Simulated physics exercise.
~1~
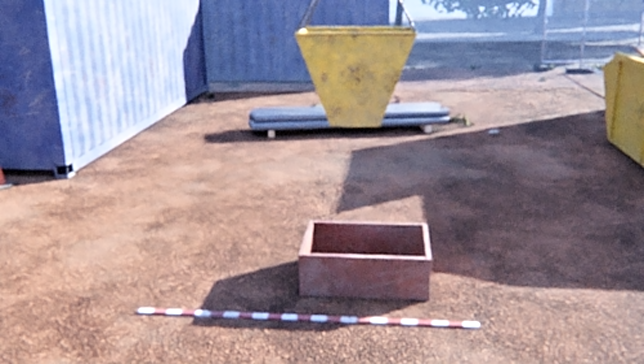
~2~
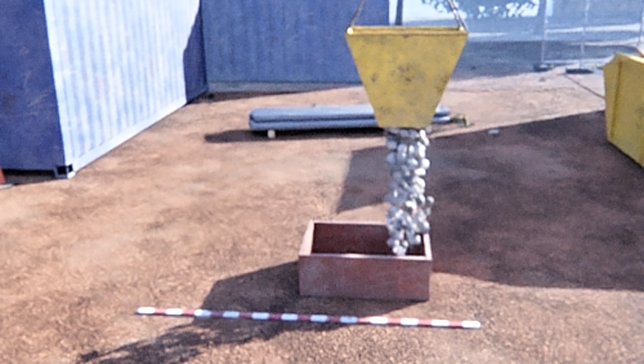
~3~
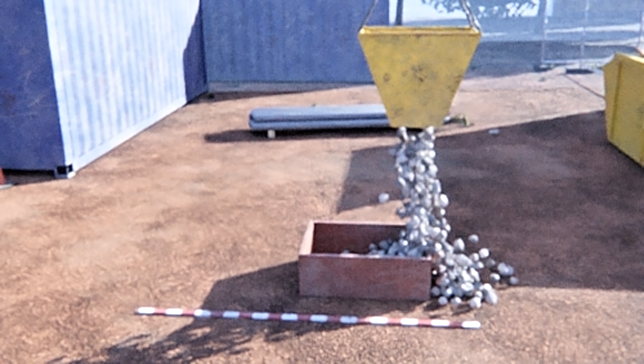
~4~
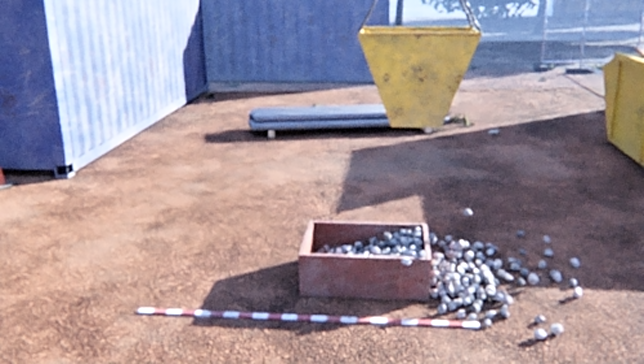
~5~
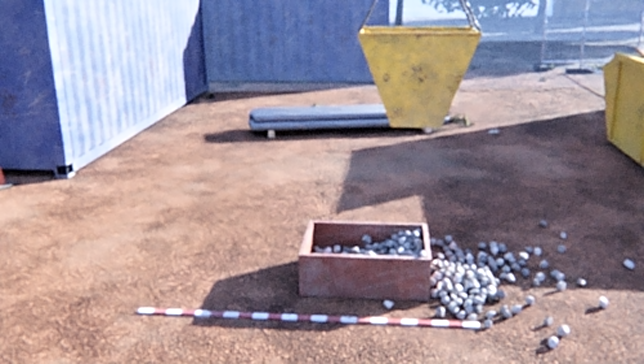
A yellow skip hangs from lines over a sunlit dirt yard, seen from slightly above, with blue containers at the left and back, grey pipes behind, and another yellow container at the right edge. In front sit an open reddish-brown bin and a red-and-white striped staff on the ground. The skip moves right and releases a stream of grey stones into the bin's right side. Still drifting right, it pours more over the bin's edge onto the ground. The skip empties and stops, while stones roll outward. Most finally lie inside the bin, with a sizeable heap and scattered strays to its right.
